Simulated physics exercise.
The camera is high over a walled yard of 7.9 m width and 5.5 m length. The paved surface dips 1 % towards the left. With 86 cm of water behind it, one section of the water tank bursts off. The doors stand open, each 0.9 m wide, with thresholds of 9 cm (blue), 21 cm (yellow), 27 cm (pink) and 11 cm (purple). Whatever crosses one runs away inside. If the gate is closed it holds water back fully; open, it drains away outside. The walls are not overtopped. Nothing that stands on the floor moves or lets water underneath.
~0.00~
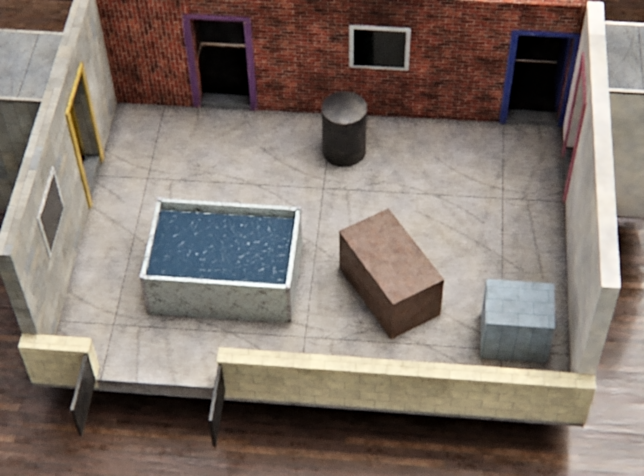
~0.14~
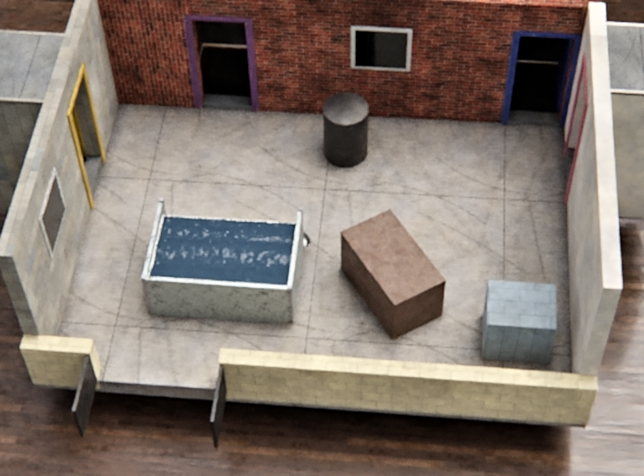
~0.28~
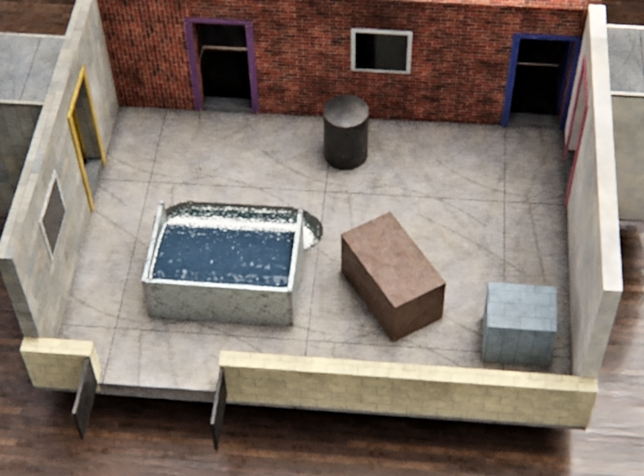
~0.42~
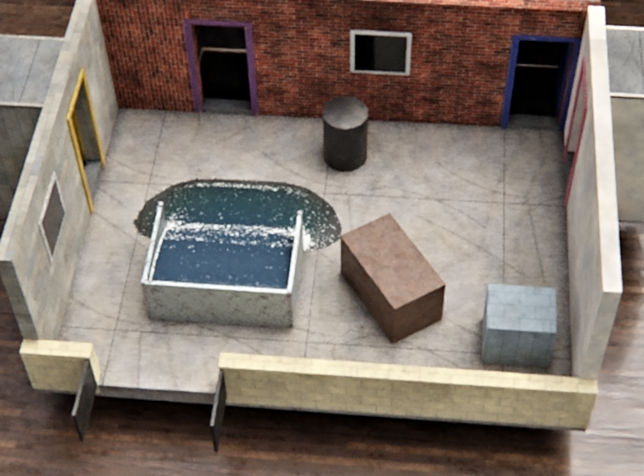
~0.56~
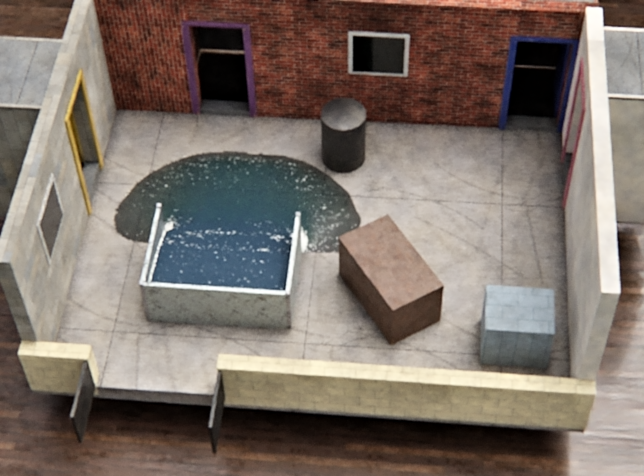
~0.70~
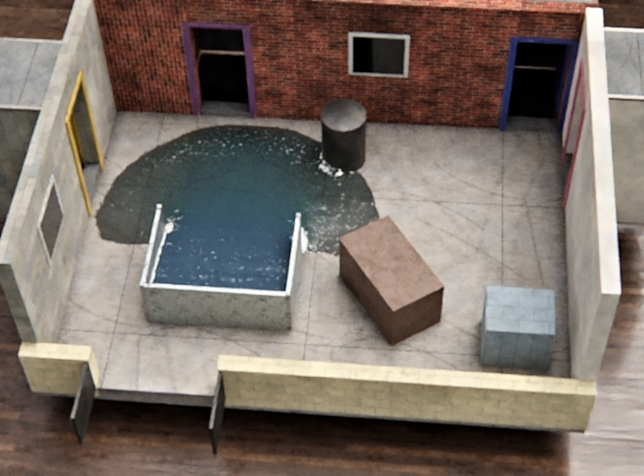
In a walled yard with a brick back wall, the far side of a water tank gave way, and water poured out and spread in a widening dark pool, reaching the black barrel.
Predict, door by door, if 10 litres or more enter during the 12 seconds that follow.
Within that time: At the blue door it passes the limit; at the yellow door it does not reach the limit; at the pink door it keeps below the limit; at the purple door it passes the limit.
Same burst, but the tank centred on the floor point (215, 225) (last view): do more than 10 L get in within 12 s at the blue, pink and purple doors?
Against that limit: Blue not over, pink not over, purple past it.
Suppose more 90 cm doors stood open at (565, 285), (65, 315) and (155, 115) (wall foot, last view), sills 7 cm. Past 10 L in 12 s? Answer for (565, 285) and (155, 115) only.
In turn: Not over, above.
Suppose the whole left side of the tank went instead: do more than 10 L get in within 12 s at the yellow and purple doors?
Against that limit: Yellow under, purple over.
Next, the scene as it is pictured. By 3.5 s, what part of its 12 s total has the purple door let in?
Some 95 per cent by then.
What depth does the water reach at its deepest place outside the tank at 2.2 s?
About 37 cm.
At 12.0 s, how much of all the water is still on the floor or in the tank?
Some 72 per cent remains.
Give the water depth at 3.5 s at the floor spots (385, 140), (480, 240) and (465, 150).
About 5, 0 and 5 cm.
After 1.4 s water covers 35 % of the floor and is deepest (46 cm) near (297, 123); blue door not reached, yellow door 10 cm at the sill, 0 L in, pink door not reached, purple door 33 cm at the sill, 119 L in.
After 2.2 s water covers 40 % of the floor and is deepest (37 cm) near (117, 114); blue door not reached, yellow door 7 cm at the sill, 0 L in, pink door not reached, purple door 32 cm at the sill, 285 L in.
After 3.5 s water covers 55 % of the floor and is deepest (26 cm) near (127, 115); blue door 9 cm at the sill, 3 L in, yellow door 16 cm at the sill, 0 L in, pink door 19 cm at the sill, 0 L in, purple door 20 cm at the sill, 388 L in.
After 7.0 s water covers 85 % of the floor and is deepest (17 cm) near (49, 371); blue door 4 cm at the sill, 18 L in, yellow door 9 cm at the sill, 0 L in, pink door 4 cm at the sill, 0 L in, purple door 7 cm at the sill, 411 L in.
After 12.0 s water covers 100 % of the floor and is deepest (9 cm) near (310, 271); blue door 3 cm at the sill, 18 L in, yellow door 7 cm at the sill, 0 L in, pink door 3 cm at the sill, 0 L in, purple door 4 cm at the sill, 411 L in.
